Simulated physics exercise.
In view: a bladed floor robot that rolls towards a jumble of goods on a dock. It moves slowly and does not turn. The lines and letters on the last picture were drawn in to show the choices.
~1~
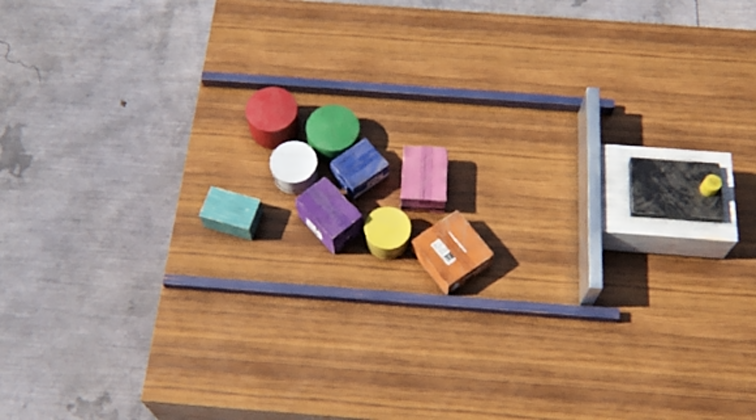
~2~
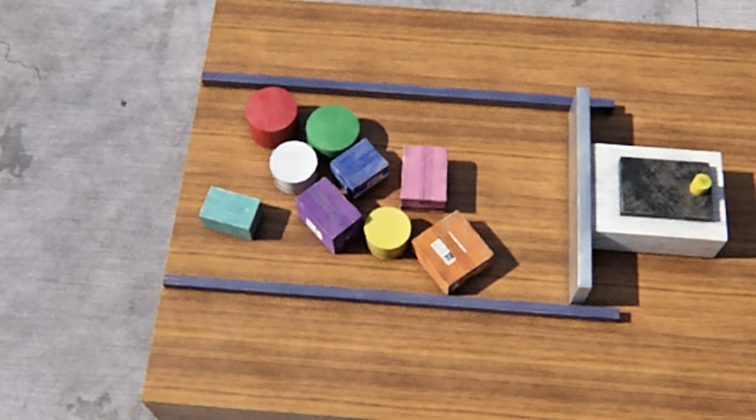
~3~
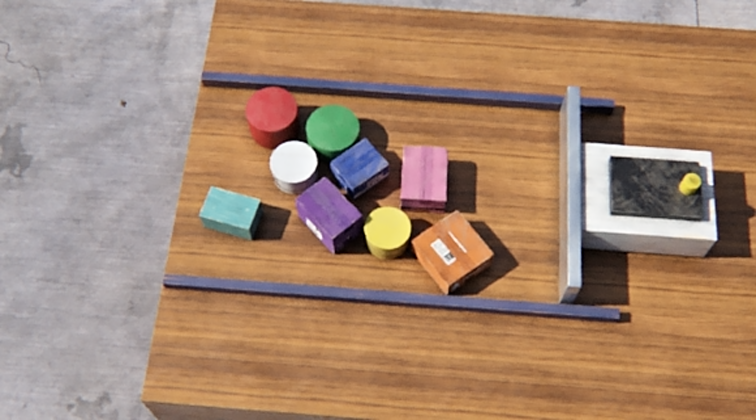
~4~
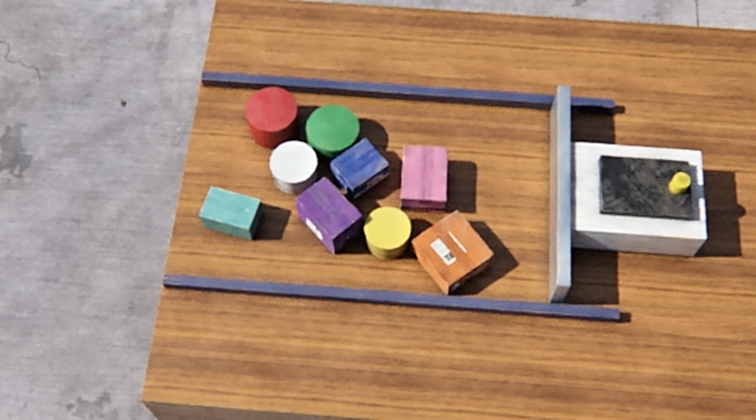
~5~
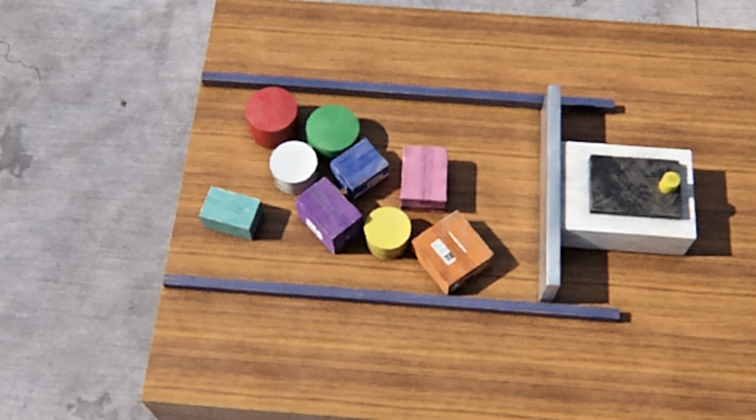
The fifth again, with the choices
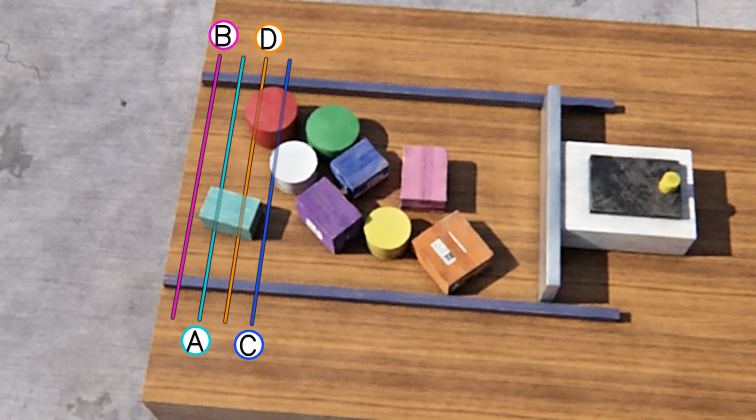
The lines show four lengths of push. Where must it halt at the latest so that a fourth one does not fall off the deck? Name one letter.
At C, and not beyond.
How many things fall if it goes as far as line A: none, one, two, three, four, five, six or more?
Six or more.
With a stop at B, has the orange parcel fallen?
By then, yes.
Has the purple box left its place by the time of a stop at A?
Yes.
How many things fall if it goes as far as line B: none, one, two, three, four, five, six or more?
By then, six or more.
On the marked copy, A at (223, 180); B at (198, 178); C at (272, 184); D at (247, 182).
Following C. Soon after the start, robot (525, 178); white pail (290, 165); purple box (315, 207).
Later, robot (423, 171); turquoise crate (221, 220); white pail (240, 148).
In the end, robot (345, 165); turquoise crate over the edge; white pail over the edge; two fallen.
As for the rest, A drops six; B drops nine; D drops six.
